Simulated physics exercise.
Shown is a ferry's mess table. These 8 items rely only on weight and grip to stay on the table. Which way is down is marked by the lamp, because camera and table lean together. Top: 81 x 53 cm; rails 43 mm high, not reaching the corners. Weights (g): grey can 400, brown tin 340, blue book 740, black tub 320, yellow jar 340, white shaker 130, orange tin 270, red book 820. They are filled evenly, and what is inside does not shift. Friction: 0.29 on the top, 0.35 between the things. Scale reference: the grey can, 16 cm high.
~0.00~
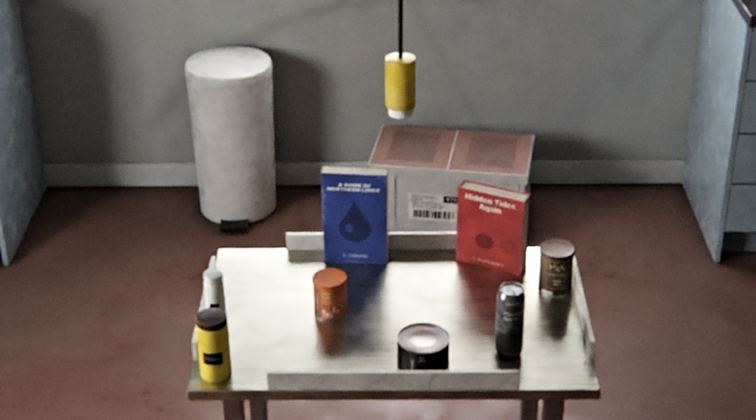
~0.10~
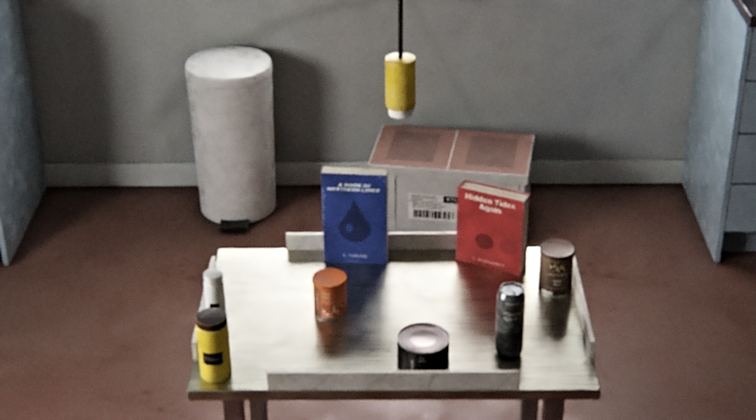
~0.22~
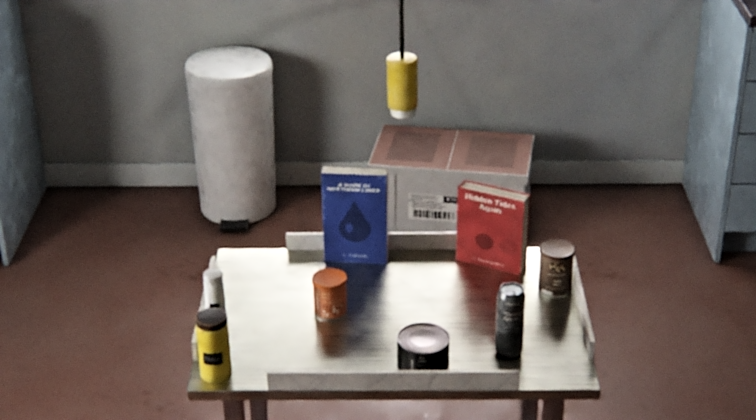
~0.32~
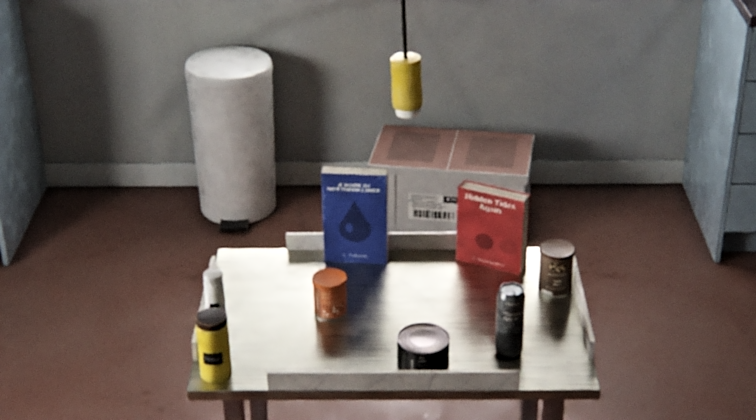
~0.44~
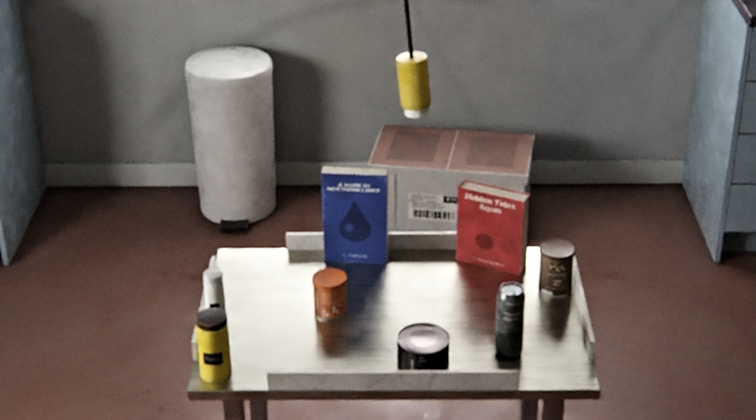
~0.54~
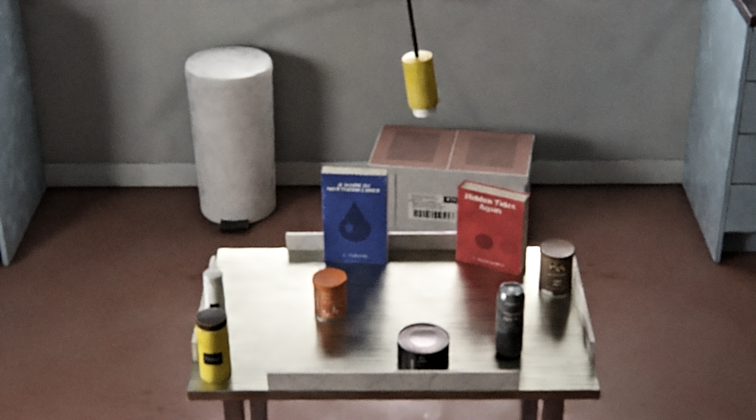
A yellow lamp hangs on a dark cord above a pale, low-railed mess table on a ferry, seen from slightly above. Blue and red books stand at the back before a cardboard box, with orange and brown tins, a black tub, a grey can, a yellow jar and a white shaker around them. The lamp hangs nearly still, then swings gradually right, while everything else and the view stay still.
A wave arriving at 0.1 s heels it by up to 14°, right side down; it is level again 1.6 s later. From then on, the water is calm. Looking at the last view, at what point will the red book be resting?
Resting point of the red book: (492, 228).
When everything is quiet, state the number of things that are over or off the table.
Altogether, 0.
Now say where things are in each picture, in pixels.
Boat level; red book (492, 228); grey can (510, 321), in the first frame.
Boat level; blue book (356, 216); black tub (423, 351), in the second frame.
Heel 1°, right side down; yellow jar (214, 345); white shaker (215, 298), in the third frame.
Heel 2°, right side down; orange tin (330, 294); grey can (510, 321), in the fourth frame.
Heel 5°, right side down; brown tin (556, 269); blue book (356, 216), in the fifth frame.
Heel 8°, right side down; red book (492, 228); black tub (423, 351), in the sixth frame.
After 0.84 s, heel 14°, right side down.
After 1.24 s, heel 9°, right side down.
After 1.64 s, boat level.
In the end (2.2 s), all 8 under 5 cm from the start. In the last view, red book near (492, 228).
